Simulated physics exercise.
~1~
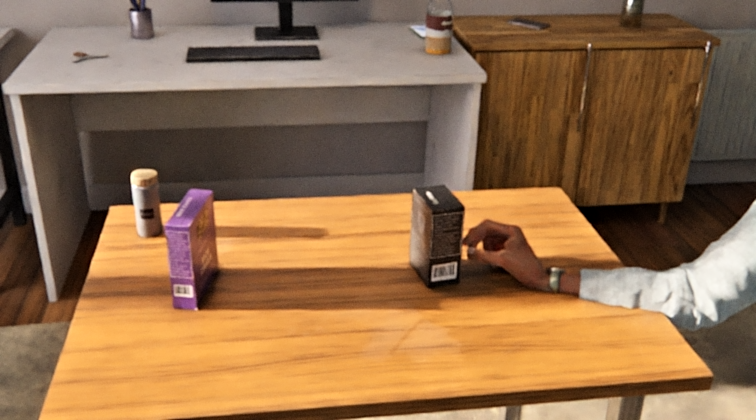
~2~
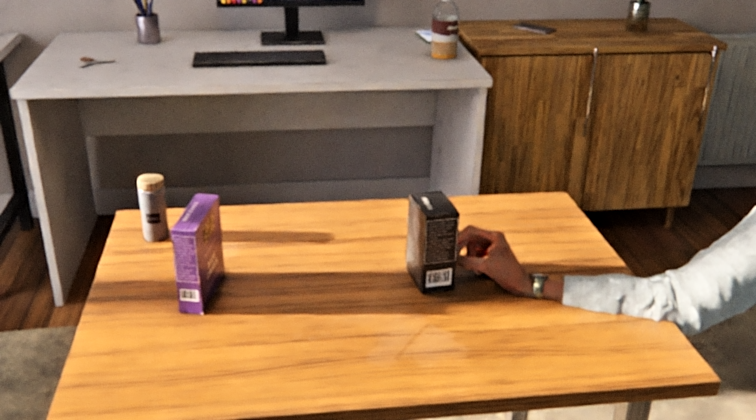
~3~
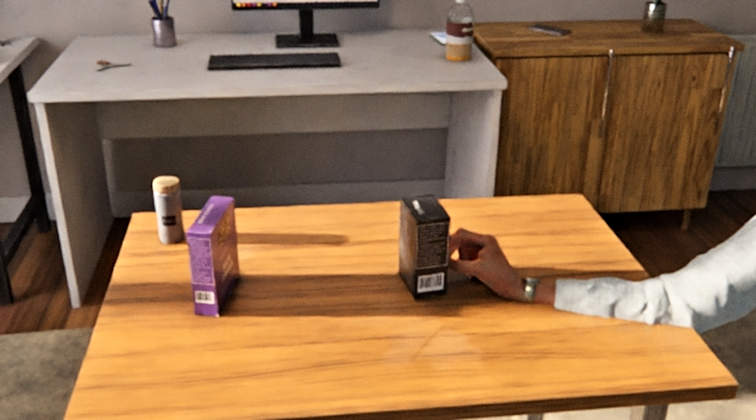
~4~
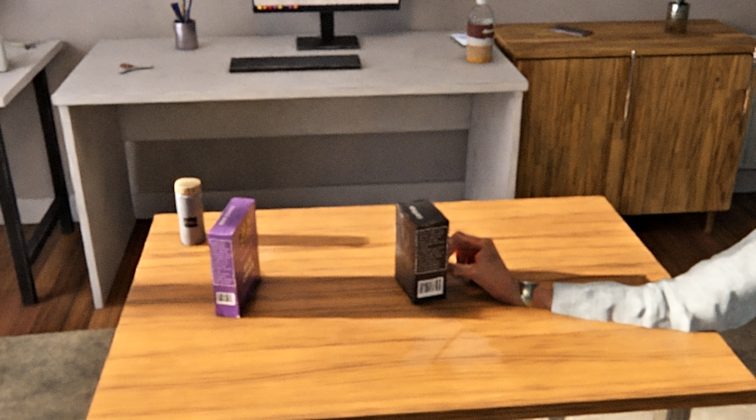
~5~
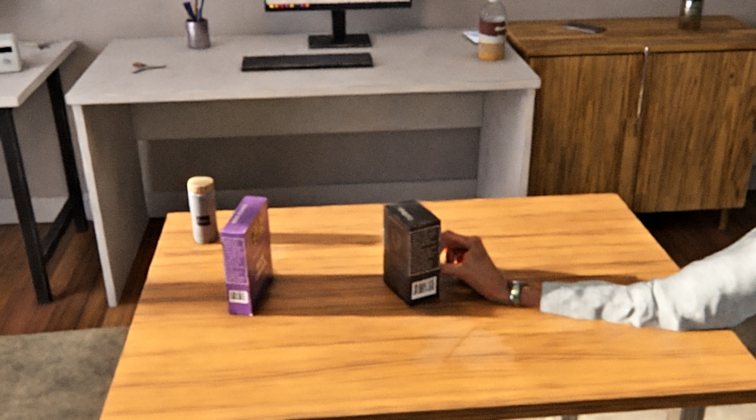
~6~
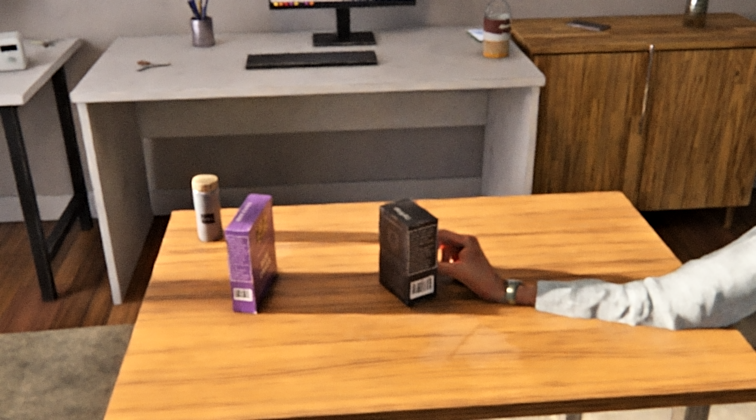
A hand in a pale sleeve, with a watch at the wrist, reaches in from the right over a bare wooden table, seen from the front and slightly above. Its fingers rest against the right side of a black carton, while a purple packet and a grey shaker stand to the left. Behind are a grey desk with a keyboard and a wooden cabinet. The hand gently pushes the carton a short way left, turning it slightly, as the view pans left. The carton finishes upright beside the fingers, and the packet and shaker stay in place.
